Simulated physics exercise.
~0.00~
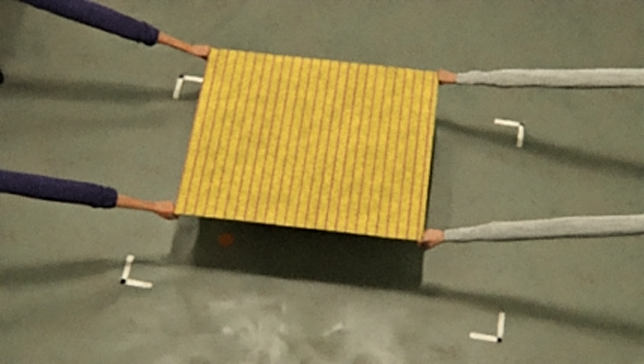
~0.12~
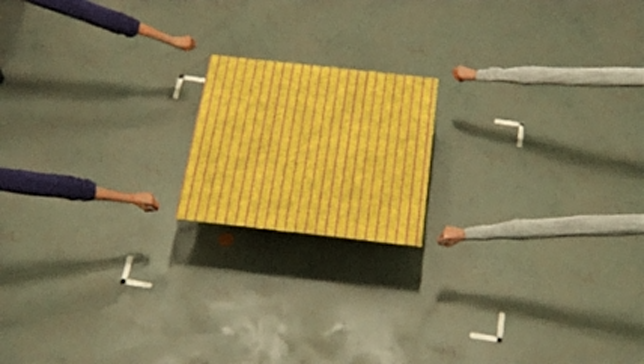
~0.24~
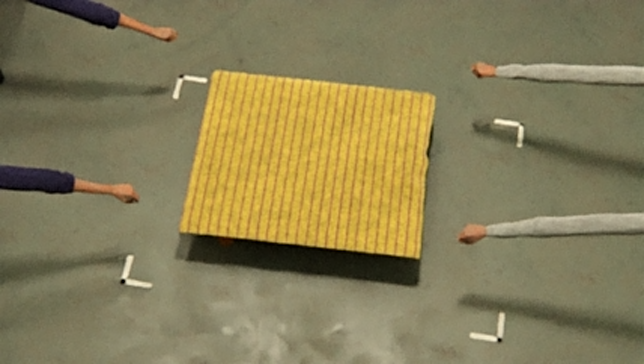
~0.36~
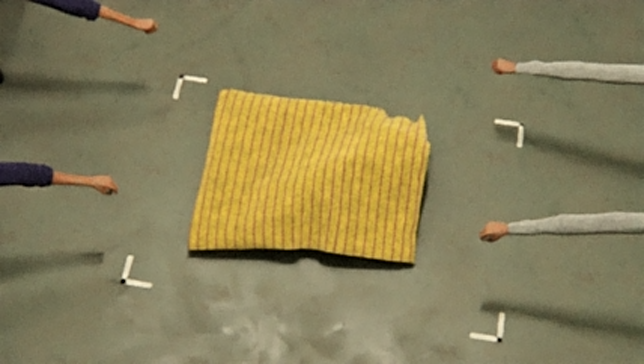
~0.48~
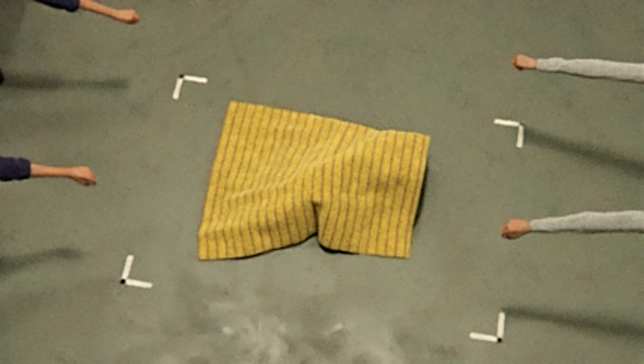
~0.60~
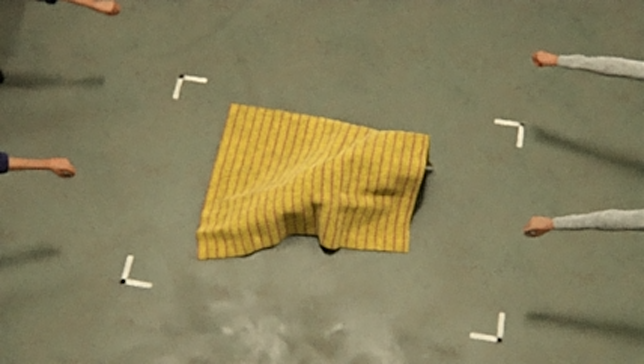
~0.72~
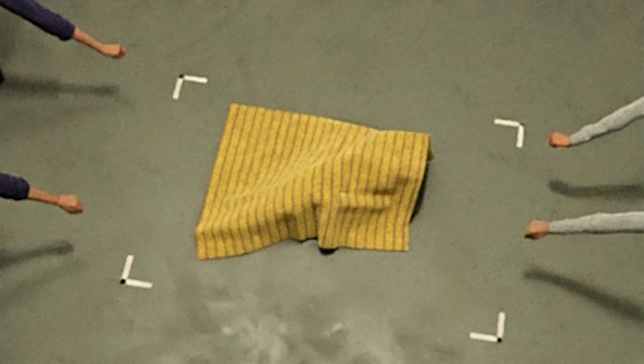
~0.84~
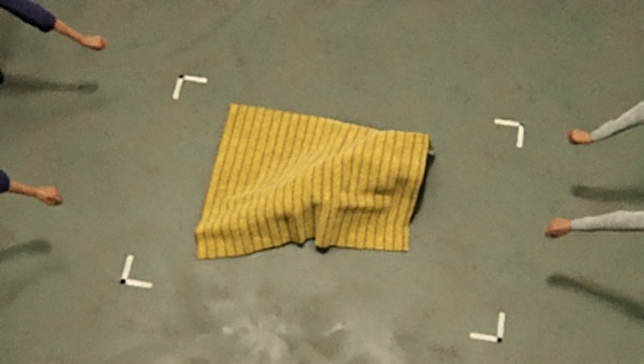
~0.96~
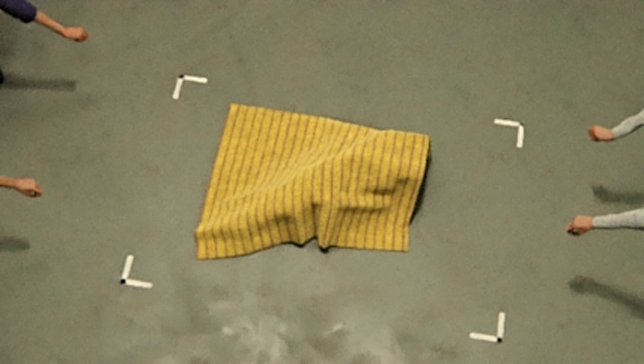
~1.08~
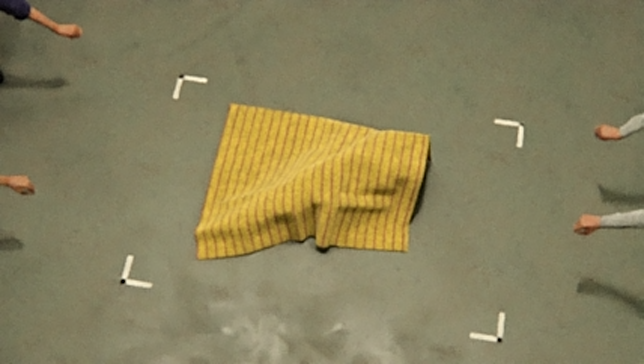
Four hands releasing a striped yellow cloth and drawing back as it drops, crumpling into a raised, wrinkled heap between corner marks.
